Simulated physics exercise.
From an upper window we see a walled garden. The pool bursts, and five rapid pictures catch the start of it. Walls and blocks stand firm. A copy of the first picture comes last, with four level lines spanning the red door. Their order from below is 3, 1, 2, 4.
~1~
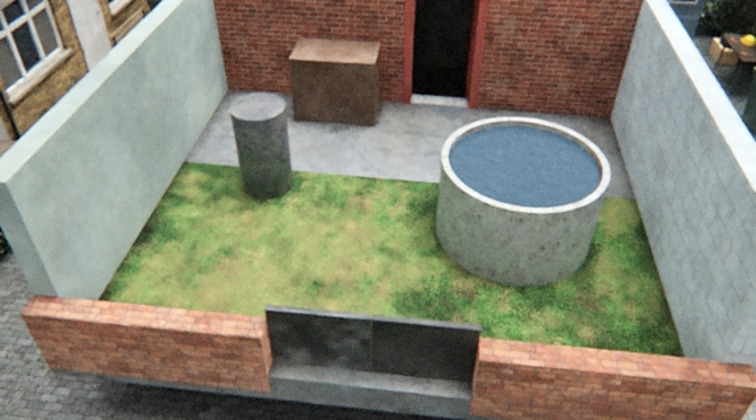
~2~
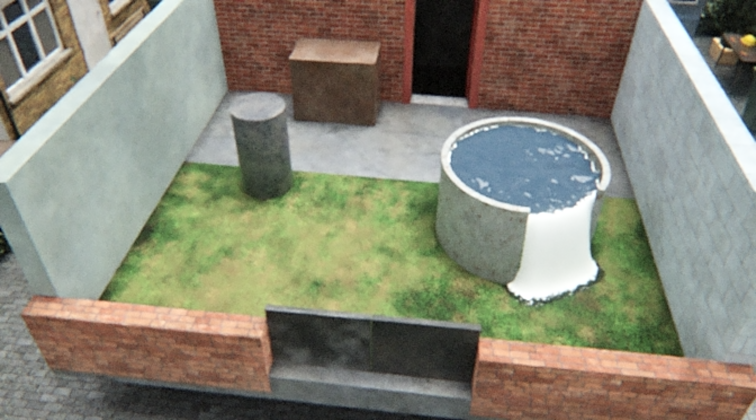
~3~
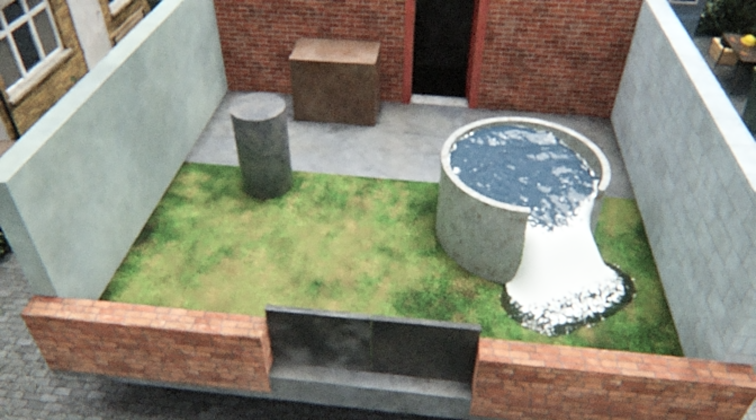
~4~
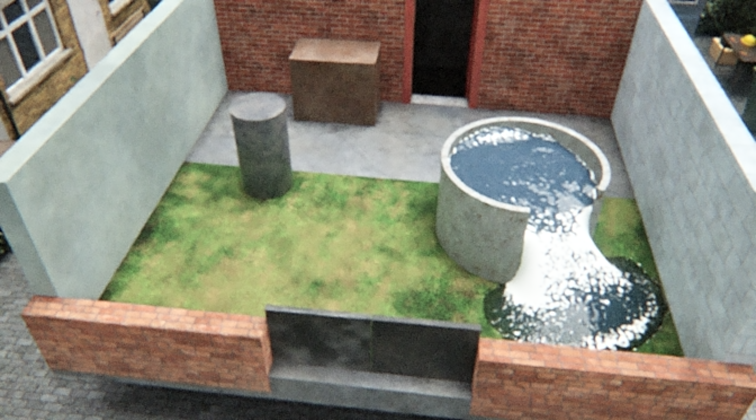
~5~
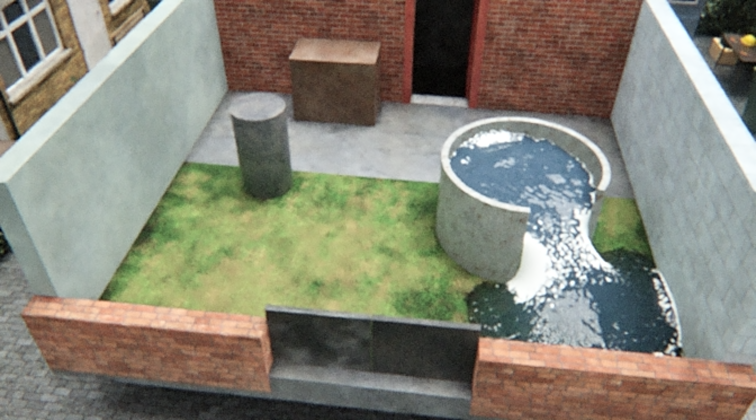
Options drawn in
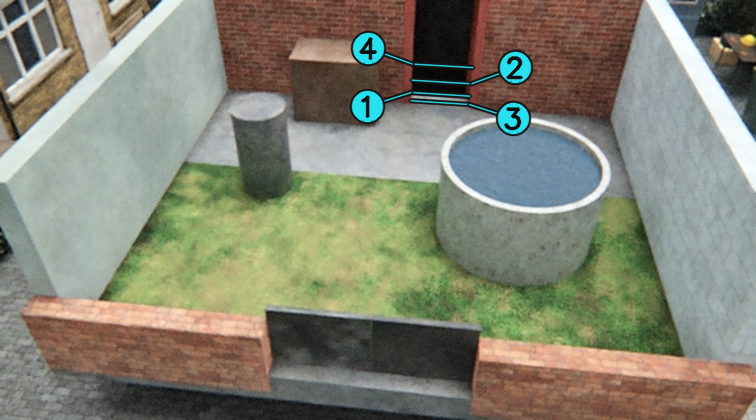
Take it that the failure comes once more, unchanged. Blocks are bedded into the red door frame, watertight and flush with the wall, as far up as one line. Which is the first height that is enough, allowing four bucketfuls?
Go for 3.
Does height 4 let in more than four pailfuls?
No, not at all.
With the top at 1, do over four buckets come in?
No.
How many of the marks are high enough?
All four.
In cyan, 1 at (440, 94); 2 at (441, 82); 3 at (439, 102); 4 at (442, 65); from the bottom up 3, 1, 2, 4.
With 1, nothing gets over.
With 2, nothing gets over.
With 3, a splash gets over, under a bucket.
With 4, nothing gets over.
